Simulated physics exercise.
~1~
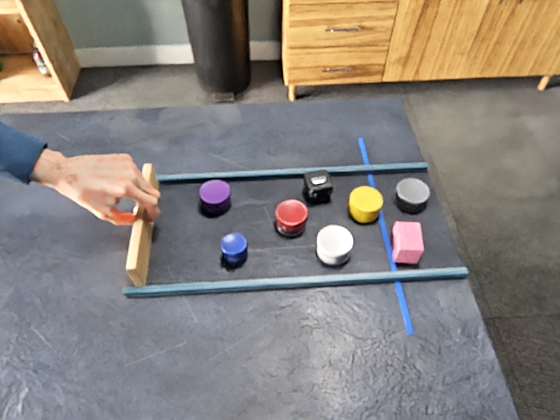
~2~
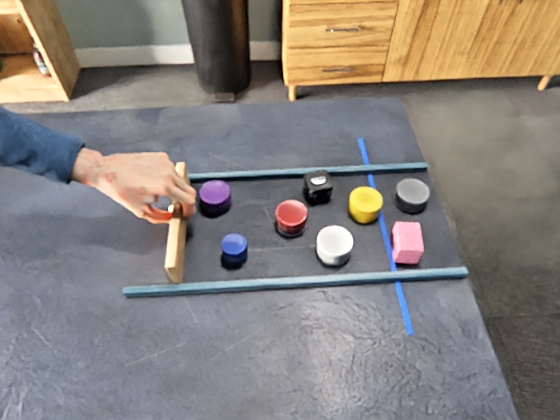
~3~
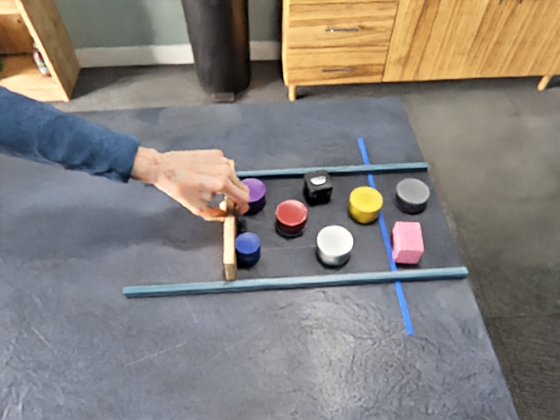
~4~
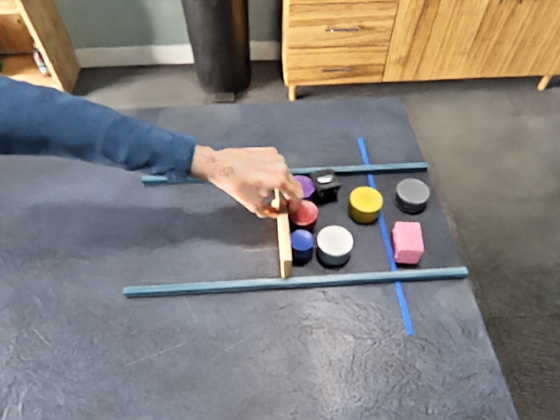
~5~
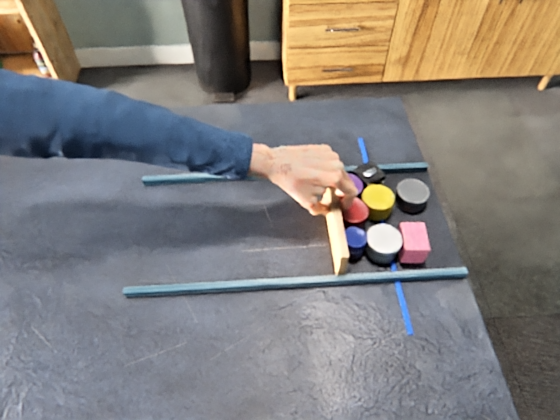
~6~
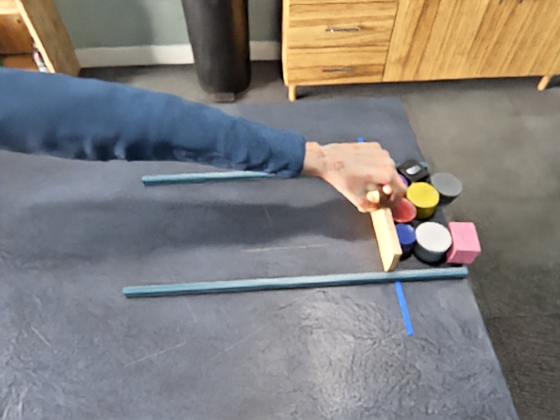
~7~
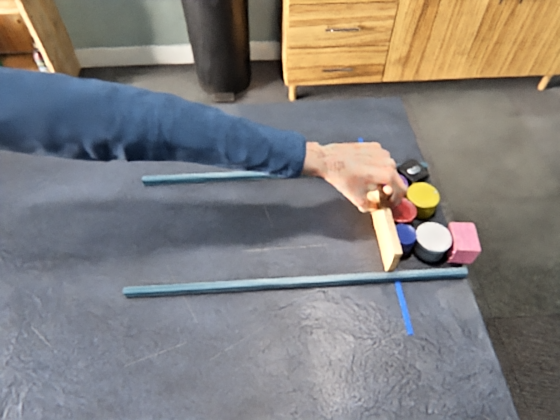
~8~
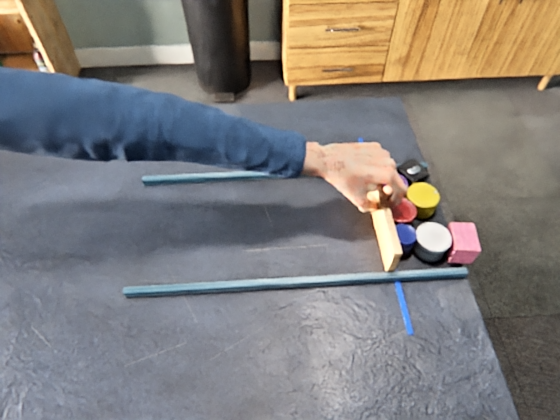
We see a hand slide an upright wooden board rightward between two rails, gathering eight small, mostly round, colourful objects and pushing them across the blue tape toward the table's edge, where the grey one drops out of view and the board stops with the others still bunched on the table.
